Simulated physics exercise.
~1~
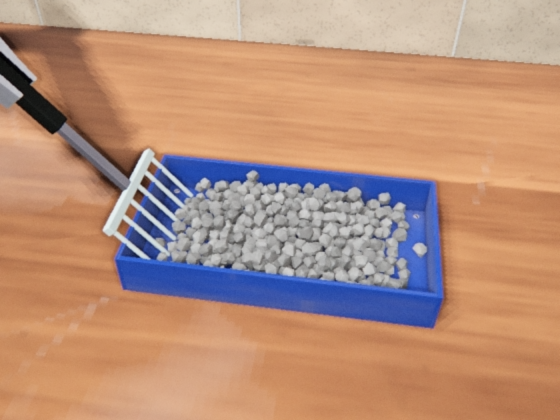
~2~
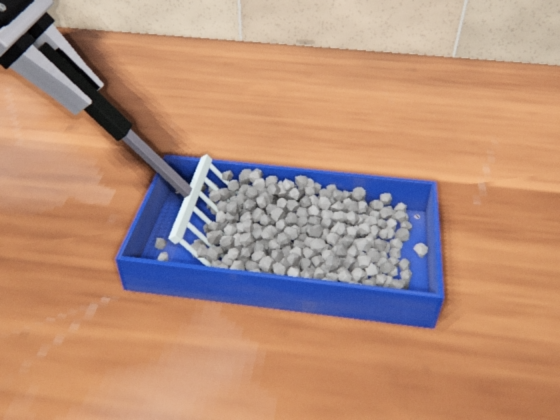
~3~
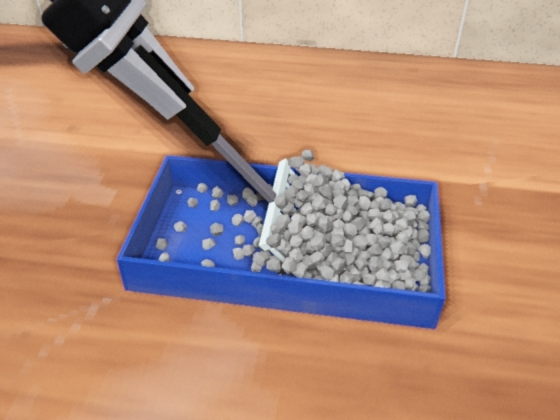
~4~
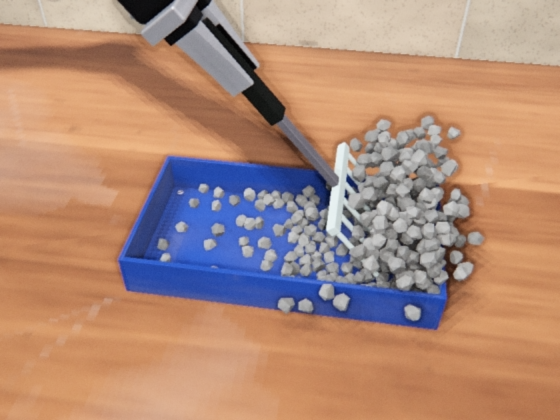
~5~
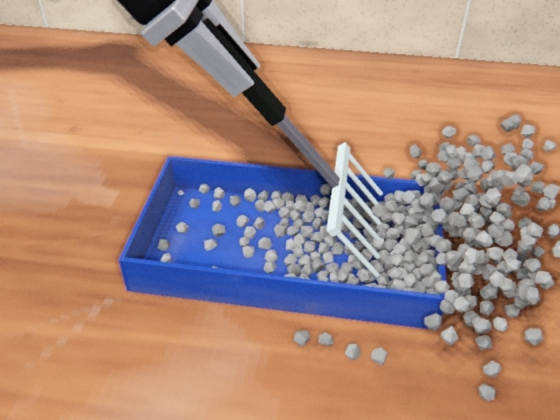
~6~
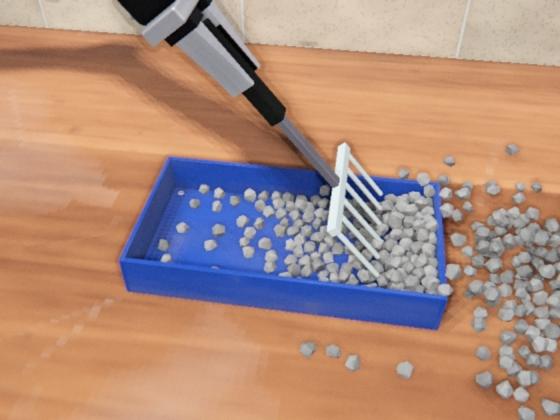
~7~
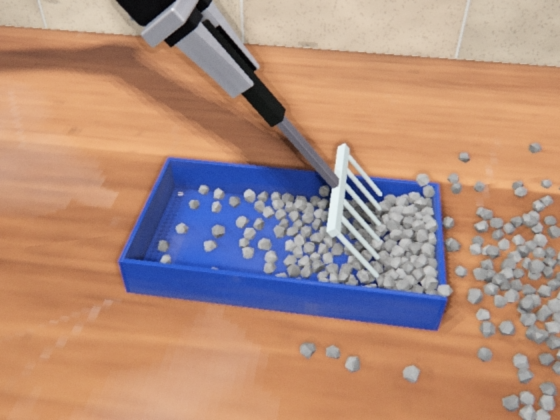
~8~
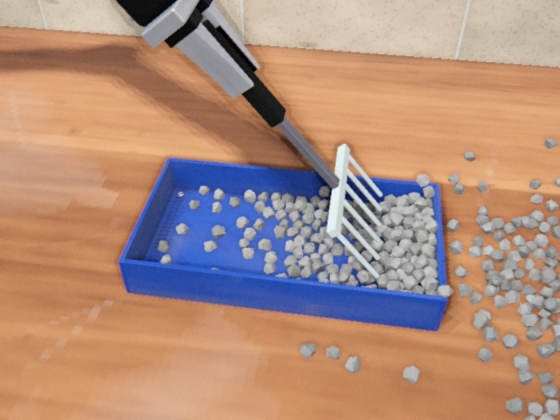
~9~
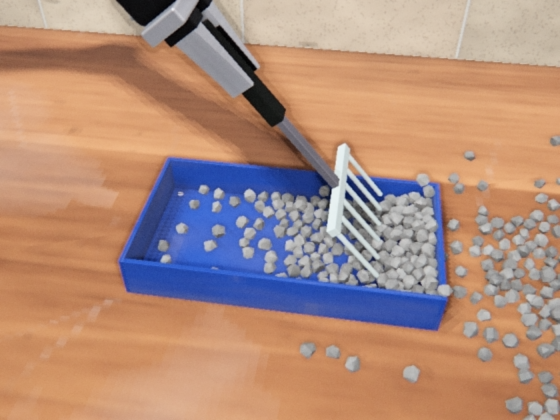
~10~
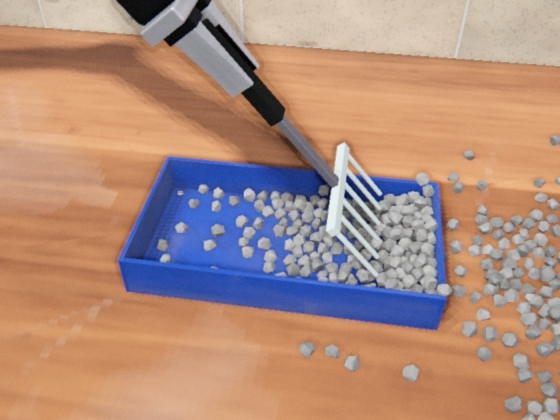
The footage shows a robot-held white rake pushing grey pebbles rightward through a blue tray on a wooden surface until many spill over the far end. The rake then stops, and the scattered pebbles settle to the right while the rest remain in the tray.
